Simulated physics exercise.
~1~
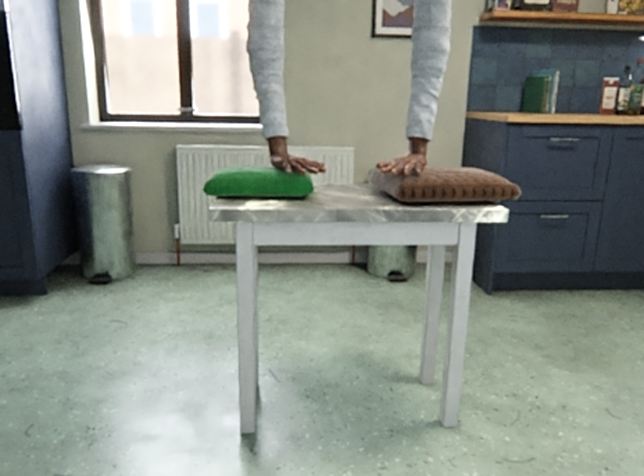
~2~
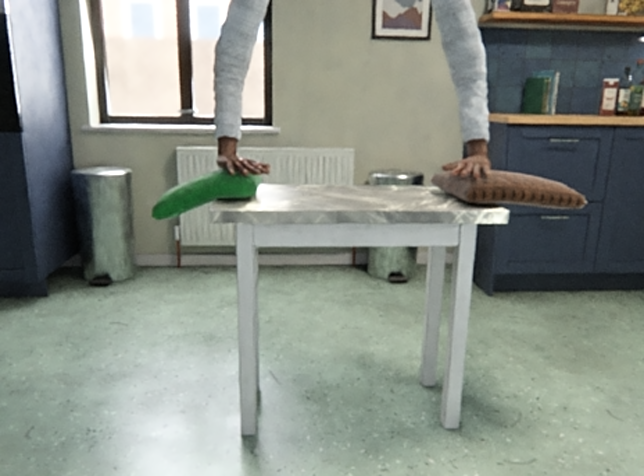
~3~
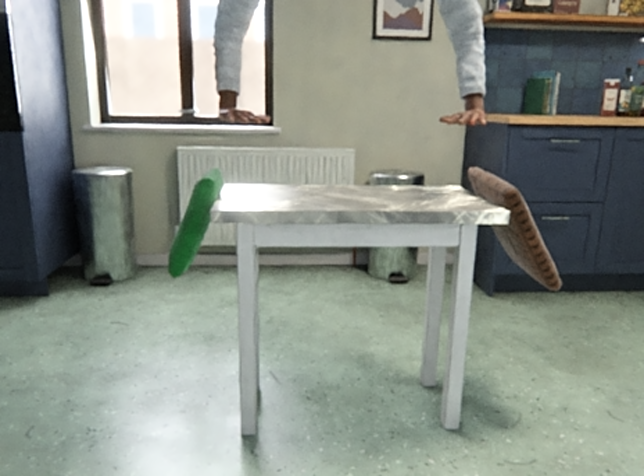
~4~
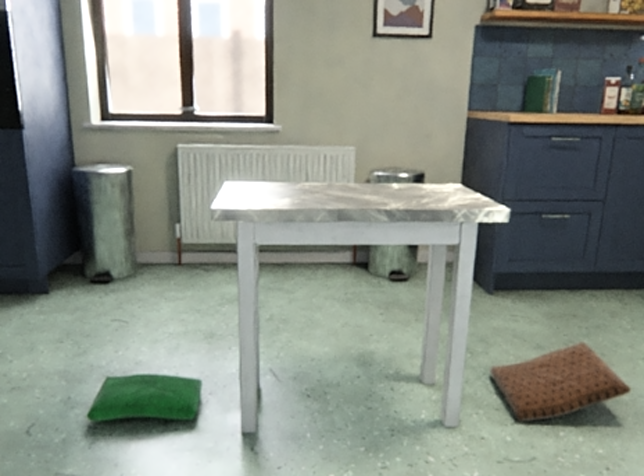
In a kitchen with navy cupboards, a window and a white radiator, a pale table with a marbled top stands on a greenish floor, seen from the front. A green cushion-like sack lies on the left of the tabletop and a brown textured pillow on the right, with a hand on each. The hands spread apart, pushing the sack left and the pillow right until both jut past the ends. The hands let go and lift away as both tip outwards and slide off. Finally, the green sack lies on the floor at left and the brown pillow at right, leaving the table bare.
